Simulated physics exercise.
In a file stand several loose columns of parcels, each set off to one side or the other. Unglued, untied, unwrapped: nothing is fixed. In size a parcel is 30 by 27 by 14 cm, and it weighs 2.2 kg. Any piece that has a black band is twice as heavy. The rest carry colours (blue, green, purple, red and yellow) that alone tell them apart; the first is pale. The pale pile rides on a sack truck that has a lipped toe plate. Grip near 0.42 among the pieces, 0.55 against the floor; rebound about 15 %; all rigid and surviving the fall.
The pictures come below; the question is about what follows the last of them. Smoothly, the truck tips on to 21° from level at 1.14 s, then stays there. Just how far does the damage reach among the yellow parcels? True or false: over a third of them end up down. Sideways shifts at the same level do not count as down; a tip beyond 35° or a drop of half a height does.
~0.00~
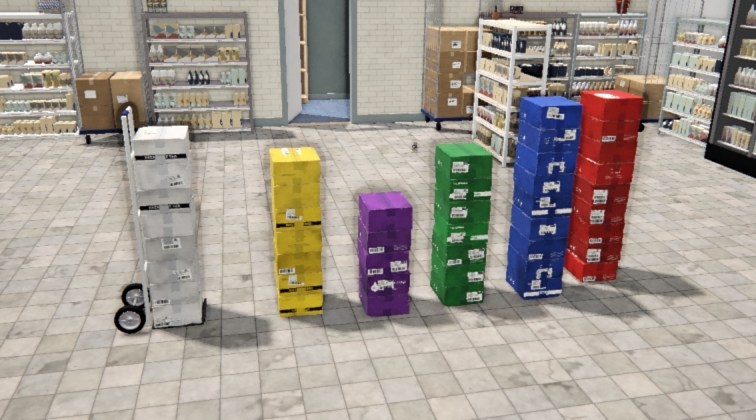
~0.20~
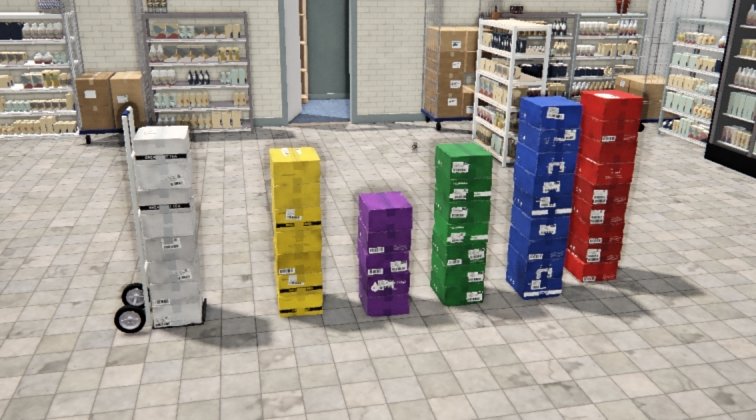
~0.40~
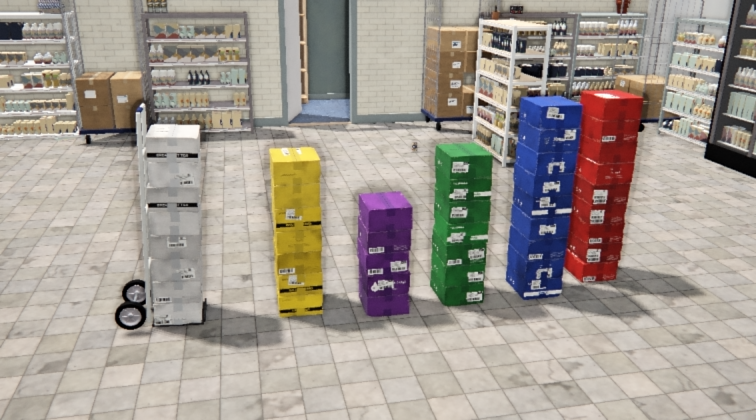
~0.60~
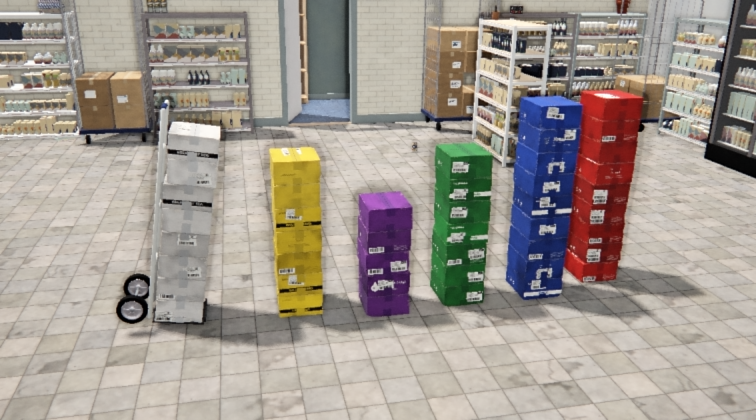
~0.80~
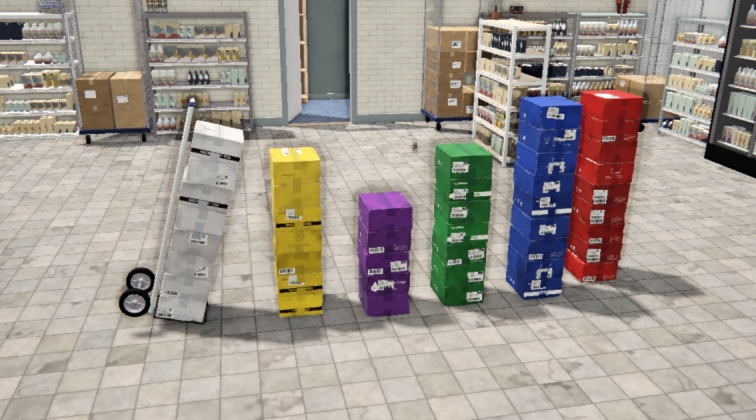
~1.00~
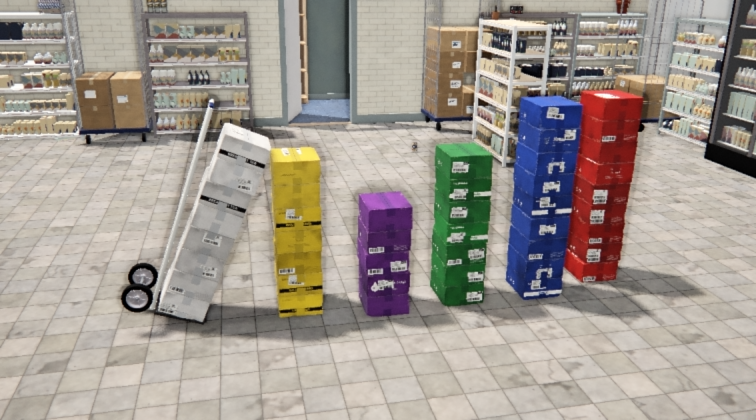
True.
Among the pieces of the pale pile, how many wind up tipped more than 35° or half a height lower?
That happens to 8 of them.
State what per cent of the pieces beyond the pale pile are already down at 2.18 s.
10 per cent.
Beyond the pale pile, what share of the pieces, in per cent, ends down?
Around 15 %.
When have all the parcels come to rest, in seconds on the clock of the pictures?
Around 2.5 s.
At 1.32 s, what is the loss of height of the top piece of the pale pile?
Roughly 5 cm lower.
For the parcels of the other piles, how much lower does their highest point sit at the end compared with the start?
0 cm.
Around 1.32 s, 1 of the pale pile down; none of the 7 yellow parcels down (0 of 37 in all colours); top yellow parcel displaced 13 cm.
Around 1.76 s, 8 of the pale pile down; none of the 7 yellow parcels down (0 of 37 in all colours); top yellow parcel tipped 21°, 52 mm lower; top purple parcel displaced 54 mm.
Around 2.18 s, 8 of the pale pile down; 3 of the 7 yellow parcels down (3 of 37 in all colours); top yellow parcel tipped 15°, 14 cm lower; top purple parcel tipped 13°.
Finally (2.8 s), 8 of the pale pile down; 6 of the 7 yellow parcels down (6 of 37 in all colours); top yellow parcel tipped 15°, 16 cm lower; top purple parcel tipped 15°. That is 86 per cent. Seen by the last camera, middles, top yellow parcel near (432, 184), top purple parcel near (435, 213).
